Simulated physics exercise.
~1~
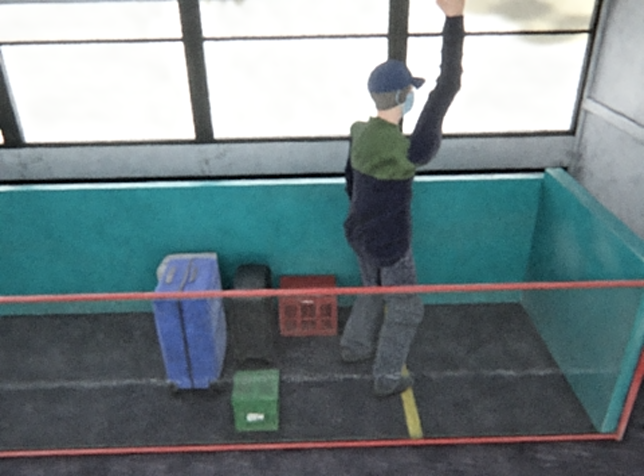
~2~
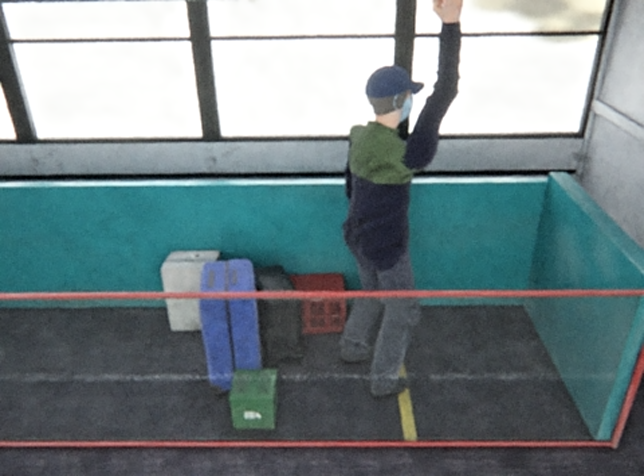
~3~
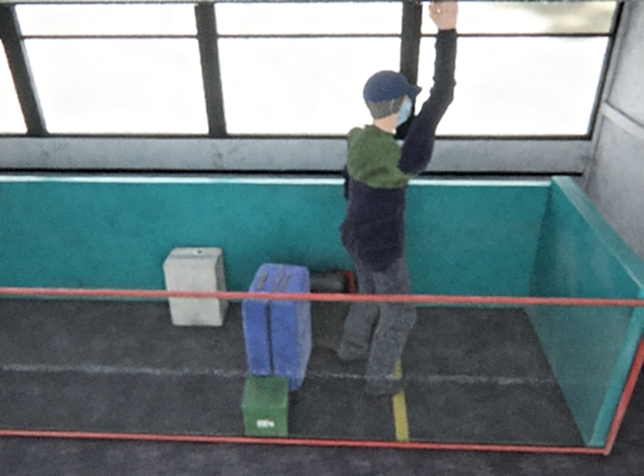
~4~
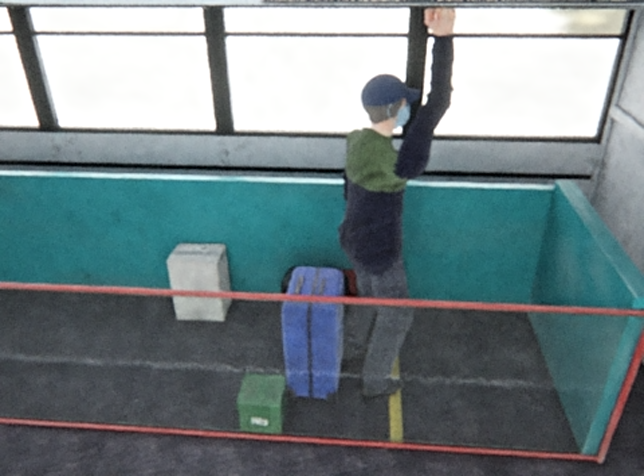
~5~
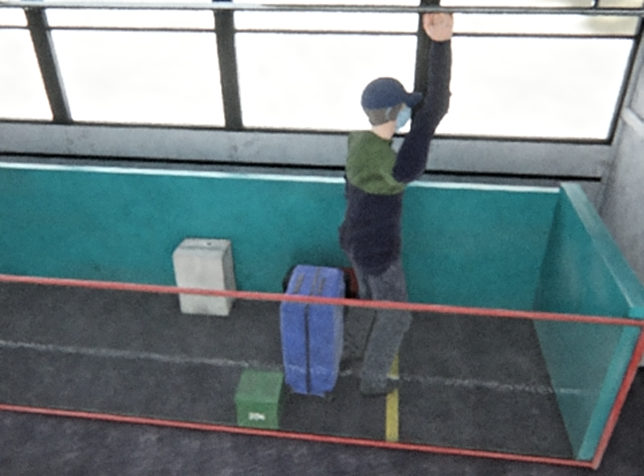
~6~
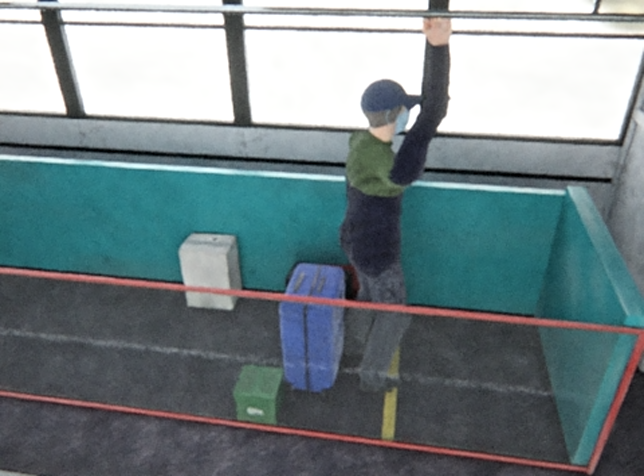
The big blue wheeled case slid right across the tram floor, along with a black case and a red crate, until they bunched up beside a standing man gripping overhead; the blue case stopped upright, short of the yellow line, behind a green tub.
